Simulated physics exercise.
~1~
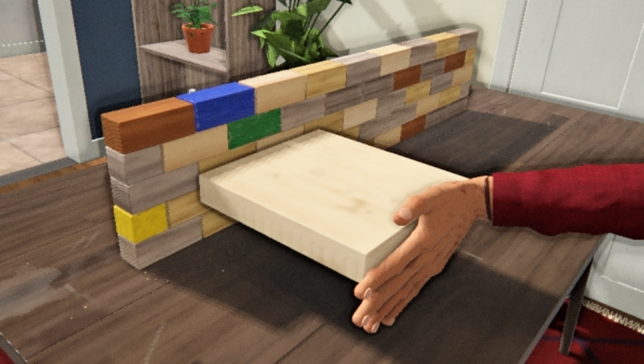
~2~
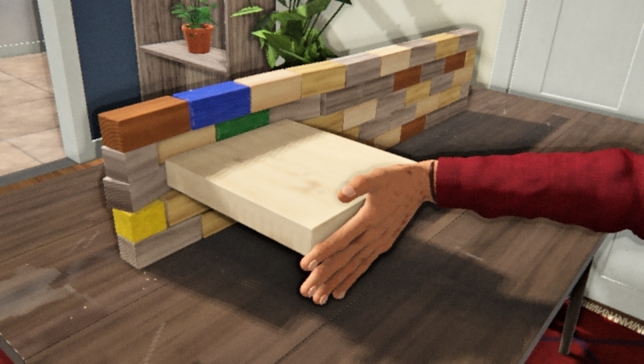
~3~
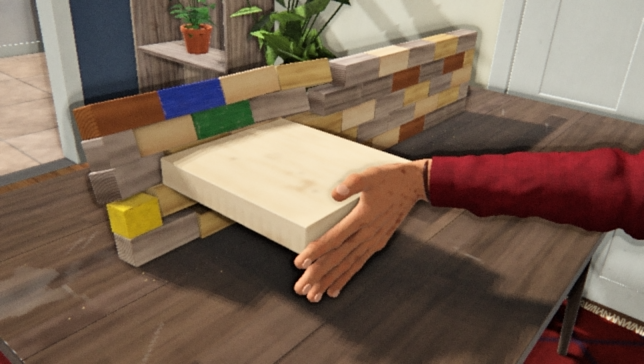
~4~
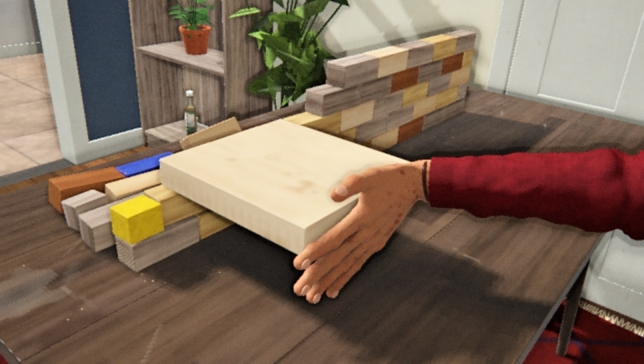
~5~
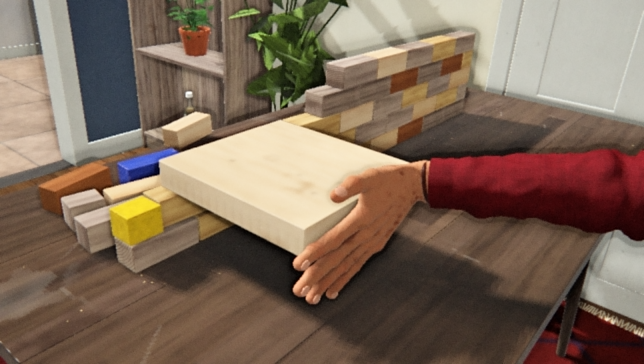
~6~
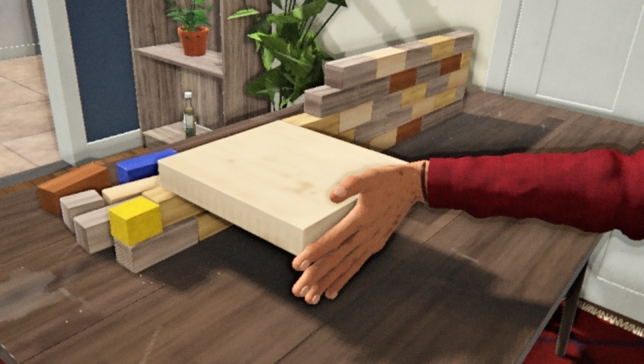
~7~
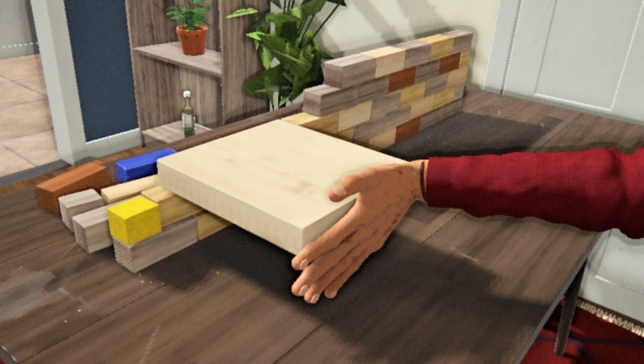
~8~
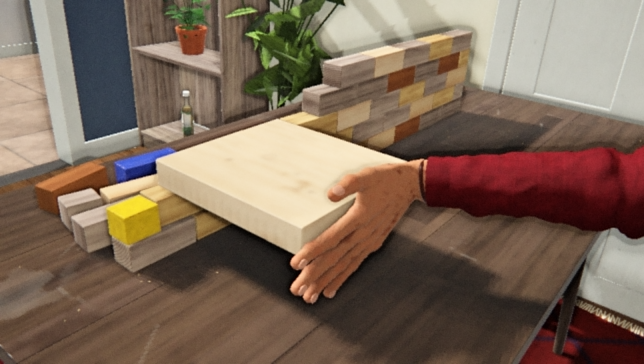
The clip opens on a low wall of loosely stacked wooden blocks on a table, with one blue, one green and one yellow block near its left end. A hand in a red sleeve pushes a thick, pale slab of wood level into the wall's face. The upper rows at the left shift back and tilt away, then topple behind the slab, taking the blue and green blocks along. One pale block tumbles farther back and drops from sight. The hand stays still, with the blue block lying fallen, the yellow one still in place, and the right part of the wall standing.
